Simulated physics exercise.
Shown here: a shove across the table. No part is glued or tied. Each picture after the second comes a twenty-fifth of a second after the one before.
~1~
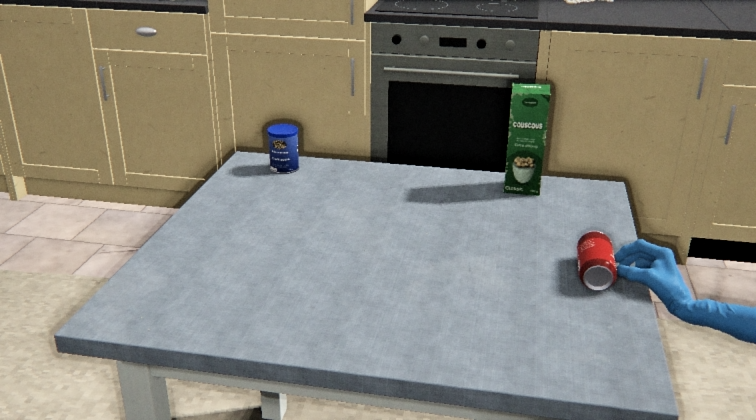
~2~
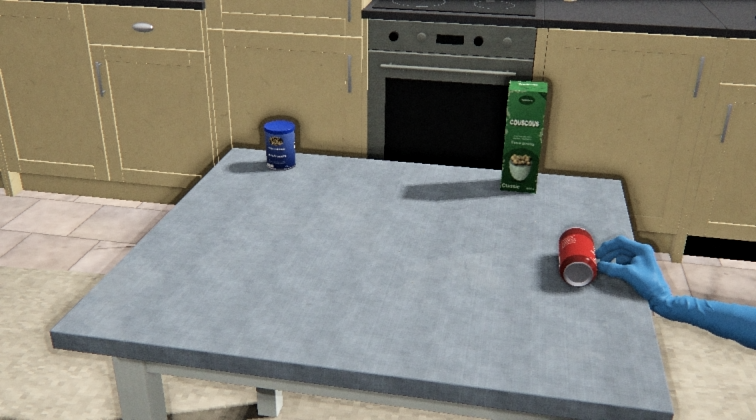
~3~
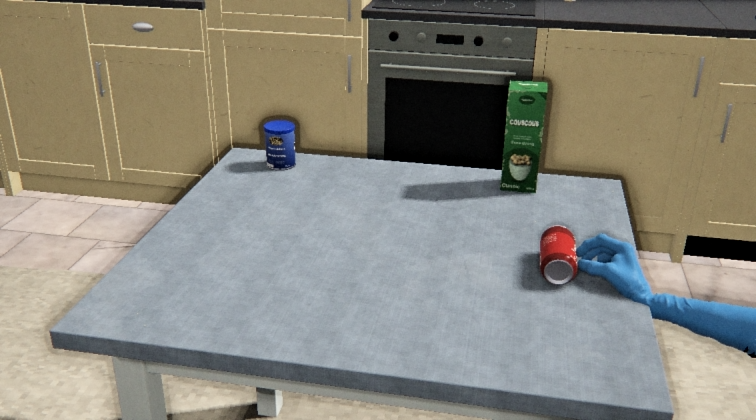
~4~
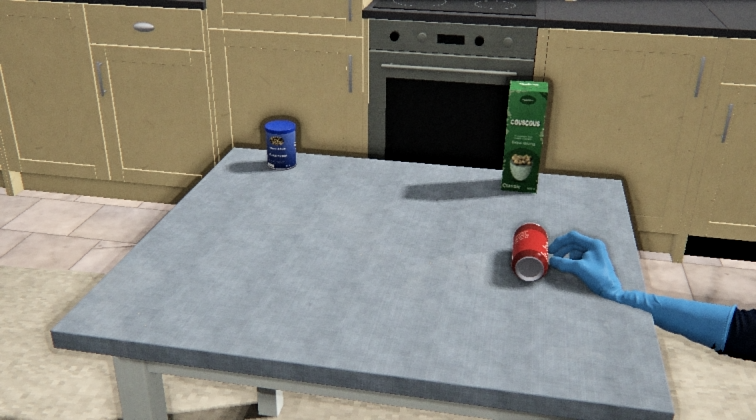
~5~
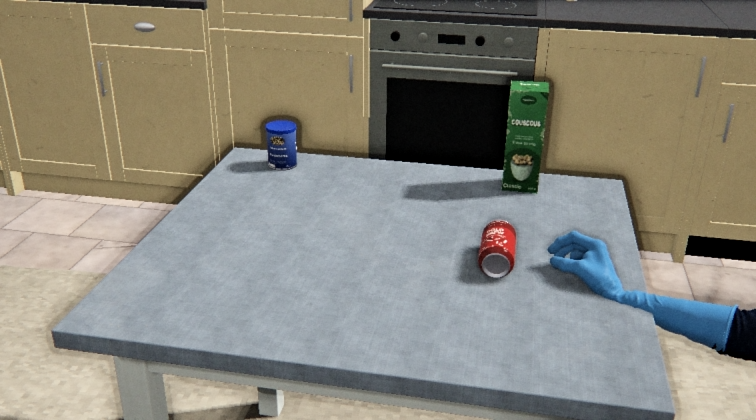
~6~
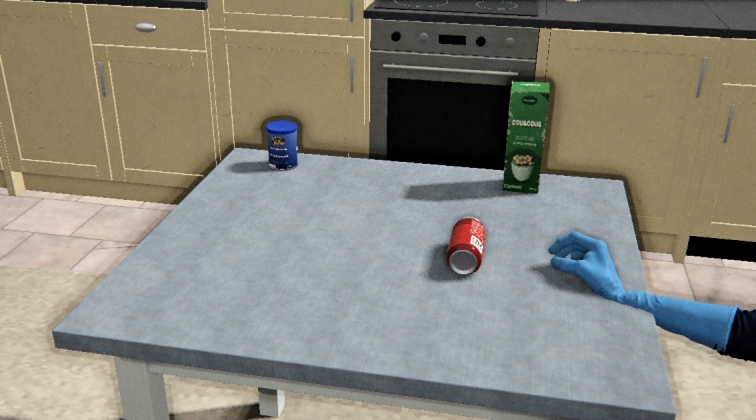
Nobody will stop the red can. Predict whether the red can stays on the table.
My guess is that it does leave the table.
Then, 0.20 s later than the last frame, red can moved well along near (320, 231).
Then, 0.50 s later than the last frame, red can now off the table.
Then, 0.80 s later than the last frame, things are still on the move.
When it is over, off the table, red can.
